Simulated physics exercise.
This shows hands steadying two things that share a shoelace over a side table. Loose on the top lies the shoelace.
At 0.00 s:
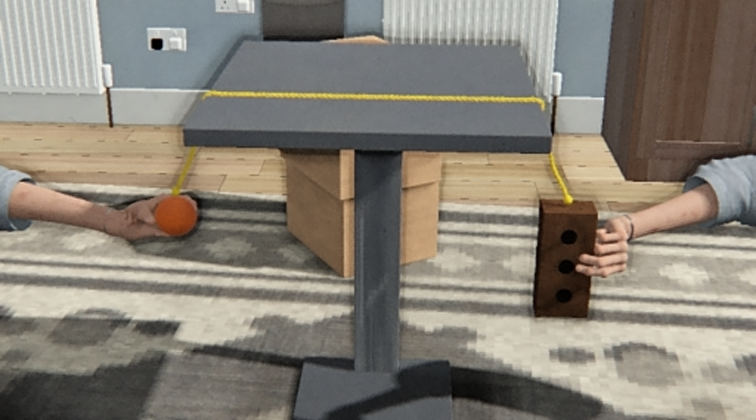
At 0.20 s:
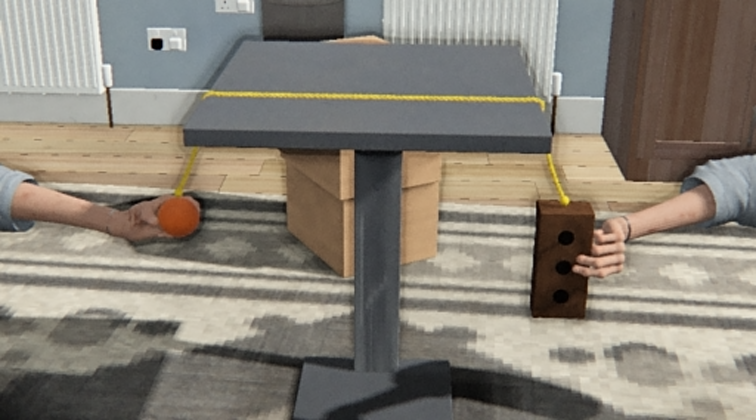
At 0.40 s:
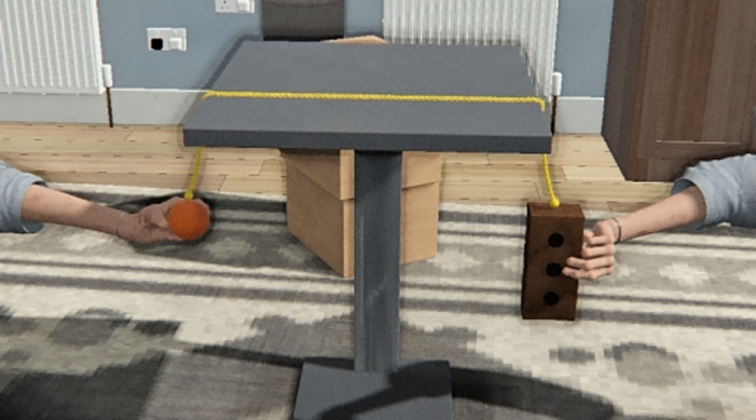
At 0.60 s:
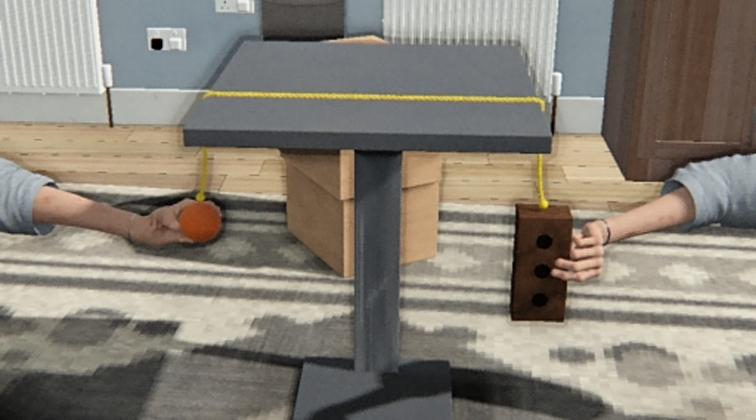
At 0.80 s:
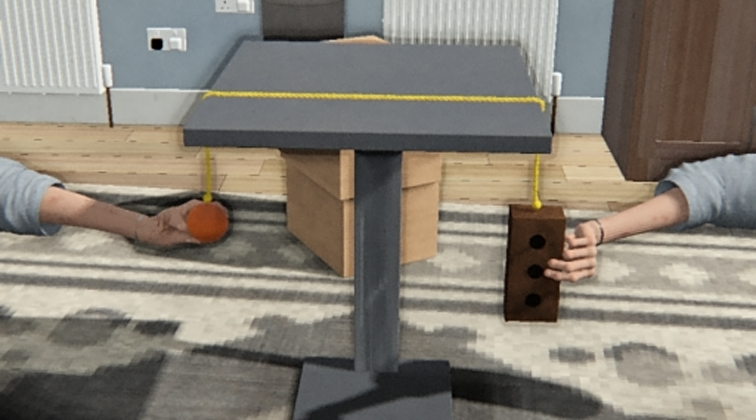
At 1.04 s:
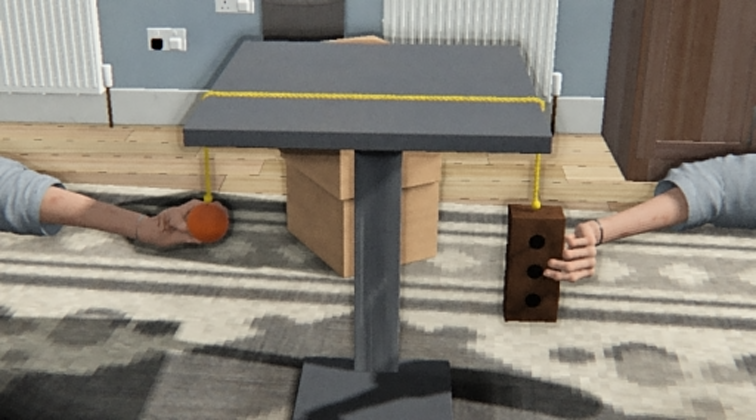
The video shows two hands holding an orange and a dark brick with three holes, joined by a yellow cord lying across a gray table; both hands move the objects slightly inward beneath the table's edges, then stay nearly still.
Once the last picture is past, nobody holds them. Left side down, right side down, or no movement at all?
Right side down.
After 1.68 s, left orange pulled up onto the top; right brick down on the floor.
After 2.26 s, left orange down on the floor; right brick down on the floor.
At rest, left orange down on the floor; right brick down on the floor. The shoelace runs down on the right.
